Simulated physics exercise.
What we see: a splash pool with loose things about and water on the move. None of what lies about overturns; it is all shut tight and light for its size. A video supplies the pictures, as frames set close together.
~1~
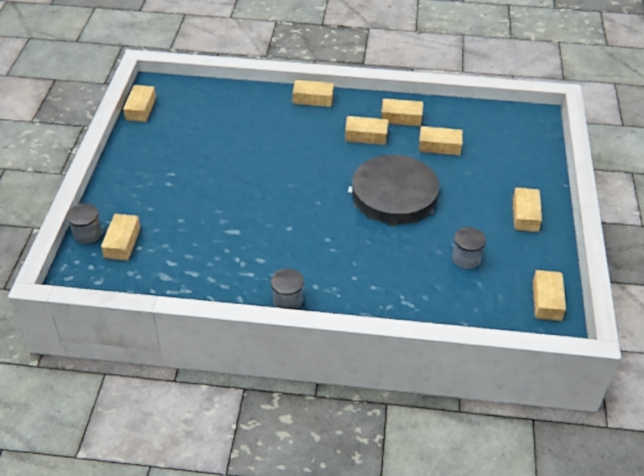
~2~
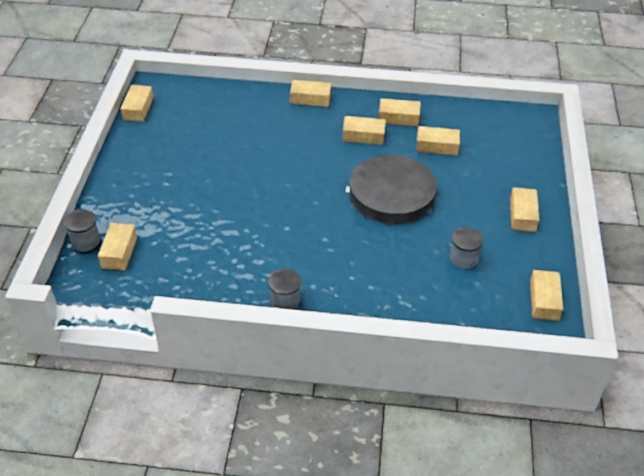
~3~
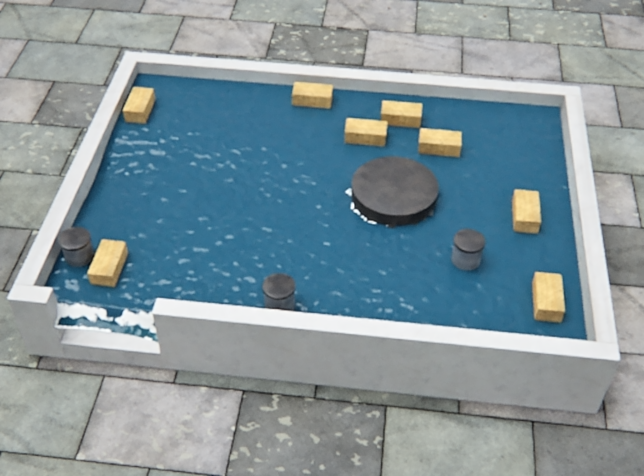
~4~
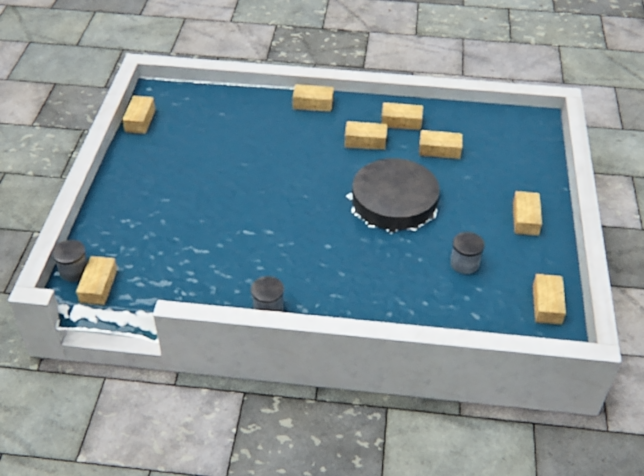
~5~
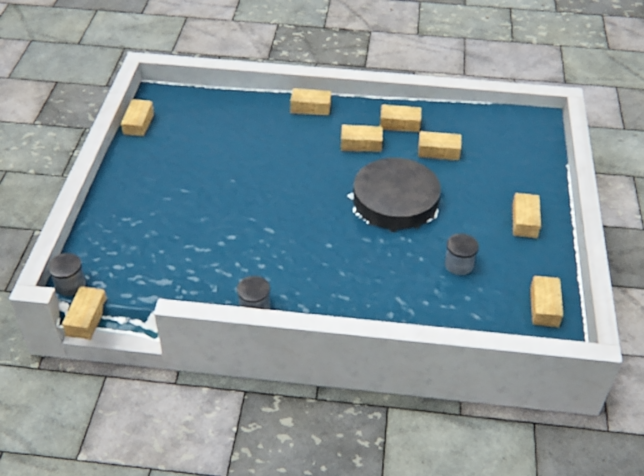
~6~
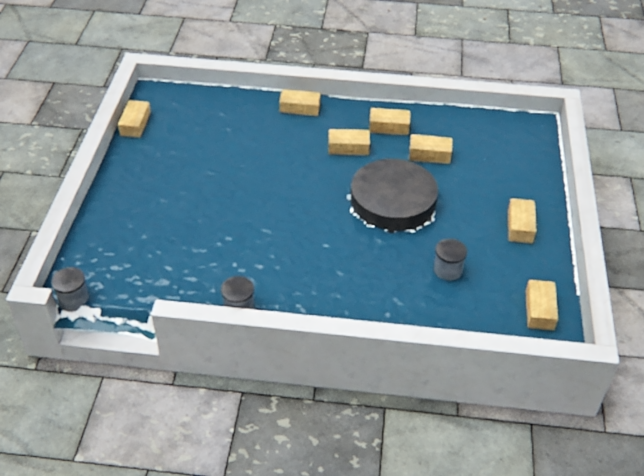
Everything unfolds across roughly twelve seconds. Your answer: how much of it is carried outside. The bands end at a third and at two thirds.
The fraction is going to land in the lowest band.
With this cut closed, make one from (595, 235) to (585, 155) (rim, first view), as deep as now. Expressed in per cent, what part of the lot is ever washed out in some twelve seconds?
Fraction out: Near 50 %.
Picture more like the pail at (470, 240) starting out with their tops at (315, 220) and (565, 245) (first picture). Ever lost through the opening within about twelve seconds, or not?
Following the list, the first is escaping and the second is never leaving.
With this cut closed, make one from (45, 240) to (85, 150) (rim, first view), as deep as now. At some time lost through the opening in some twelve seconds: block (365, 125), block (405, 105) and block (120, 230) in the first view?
First never exits, second never exits, third exits.
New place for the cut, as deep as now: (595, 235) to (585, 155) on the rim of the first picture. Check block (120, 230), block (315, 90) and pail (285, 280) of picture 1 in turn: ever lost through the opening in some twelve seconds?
Each in turn: Never leaves, never leaves, never leaves.
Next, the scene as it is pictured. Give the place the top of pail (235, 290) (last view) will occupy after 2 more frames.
My guess is roughly (207, 290).
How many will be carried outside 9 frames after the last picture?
That comes to 3.
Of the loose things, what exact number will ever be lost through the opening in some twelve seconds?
That adds up to 3.
A moment on, 2 of 11 are out; 9 afloat.
Next, 3 of 11 are out; 8 afloat.
Later, 3 of 11 are out; 8 afloat.
In the end, 3 of 11 are out; 8 afloat.
